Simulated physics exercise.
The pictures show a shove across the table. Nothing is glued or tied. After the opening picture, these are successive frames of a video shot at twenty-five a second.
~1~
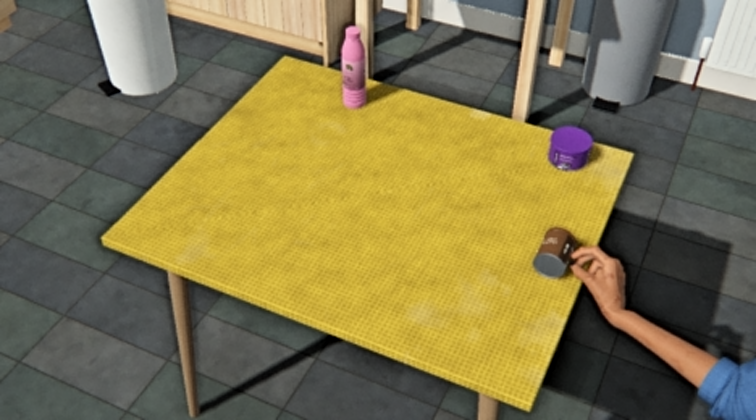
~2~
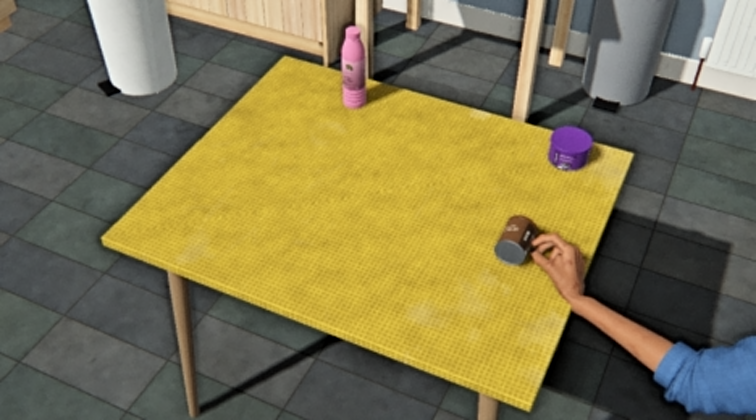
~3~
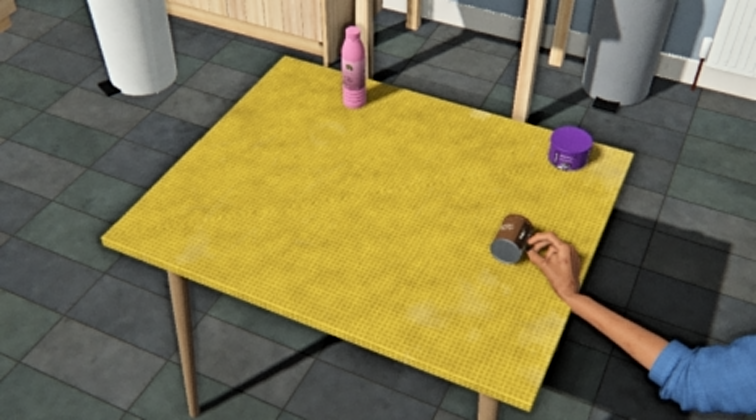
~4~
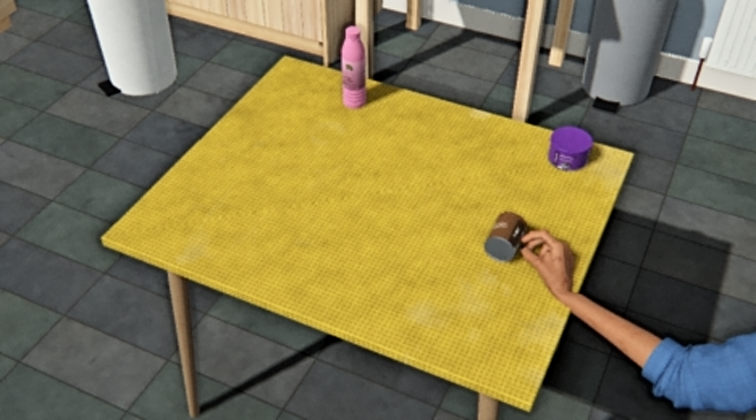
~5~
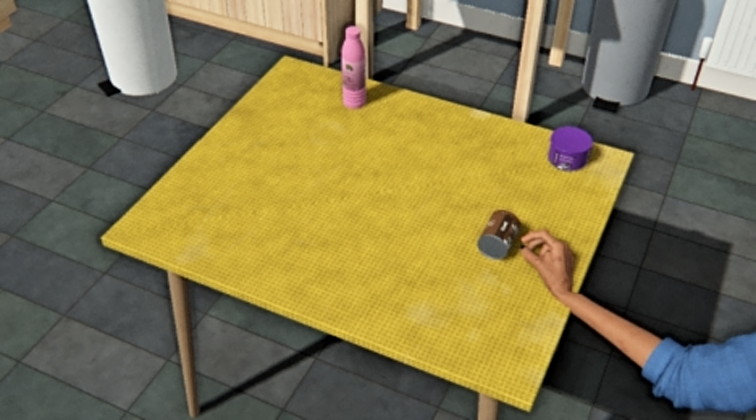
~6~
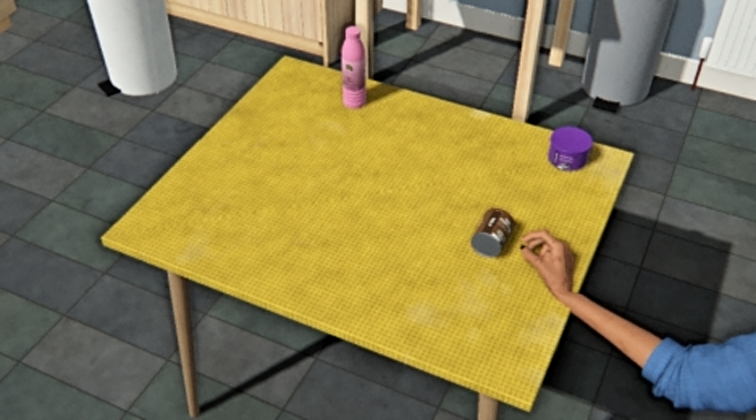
Brown tin lying on a yellow table being pushed left by a hand, then rolling slightly farther left away from the fingers.
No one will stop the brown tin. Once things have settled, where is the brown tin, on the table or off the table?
The brown tin stays on the table.
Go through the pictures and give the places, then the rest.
In the first frame, under the hand; brown tin (555, 253).
In the second frame, under the hand; brown tin (516, 240).
In the third frame, under the hand; brown tin (512, 239).
In the fourth frame, brown tin (506, 237).
In the fifth frame, brown tin (499, 235) moved a little.
In the sixth frame, brown tin (493, 233) moved a little.
Then, 0.30 s later than the last frame, brown tin moved well along near (450, 219).
Then, 0.80 s later than the last frame, brown tin moved well along near (405, 204).
When it is over, moved from the start, brown tin. End places, in pixels of the last picture, brown tin near (388, 199).
